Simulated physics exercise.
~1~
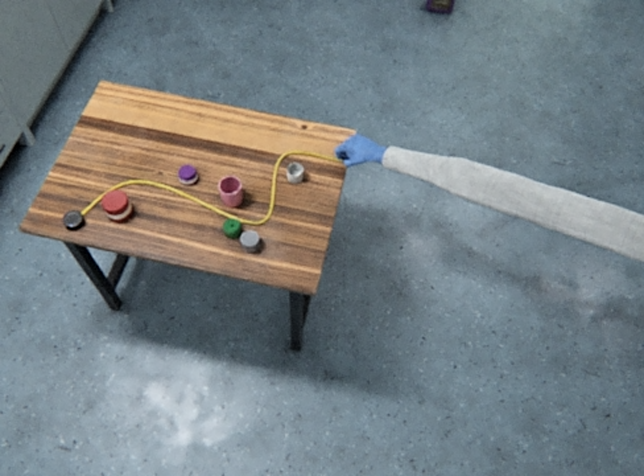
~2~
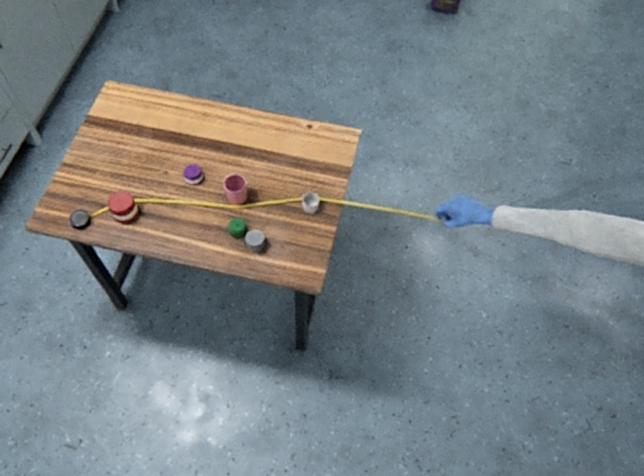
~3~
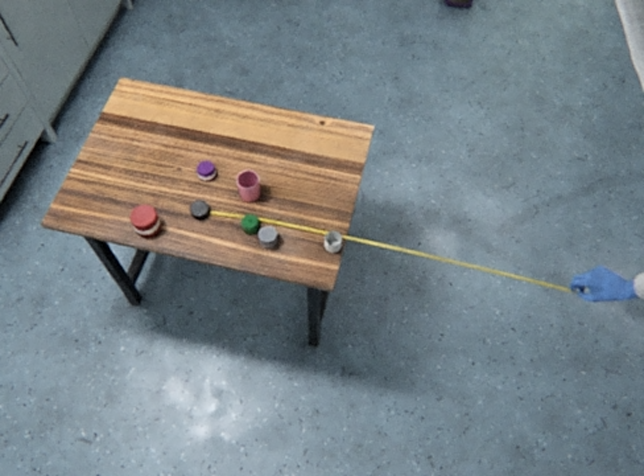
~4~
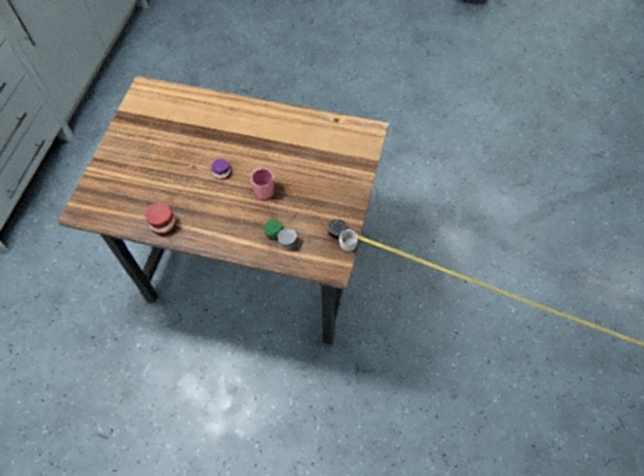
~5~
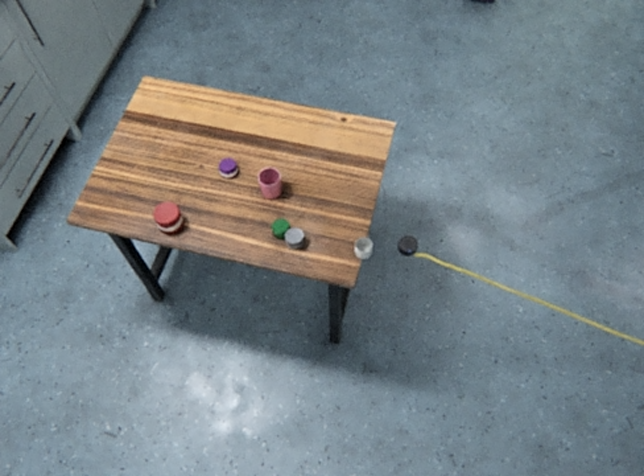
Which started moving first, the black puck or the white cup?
The white cup started moving first, shifting as the yellow cord was pulled straight. The black puck only began to slide across the table after that.
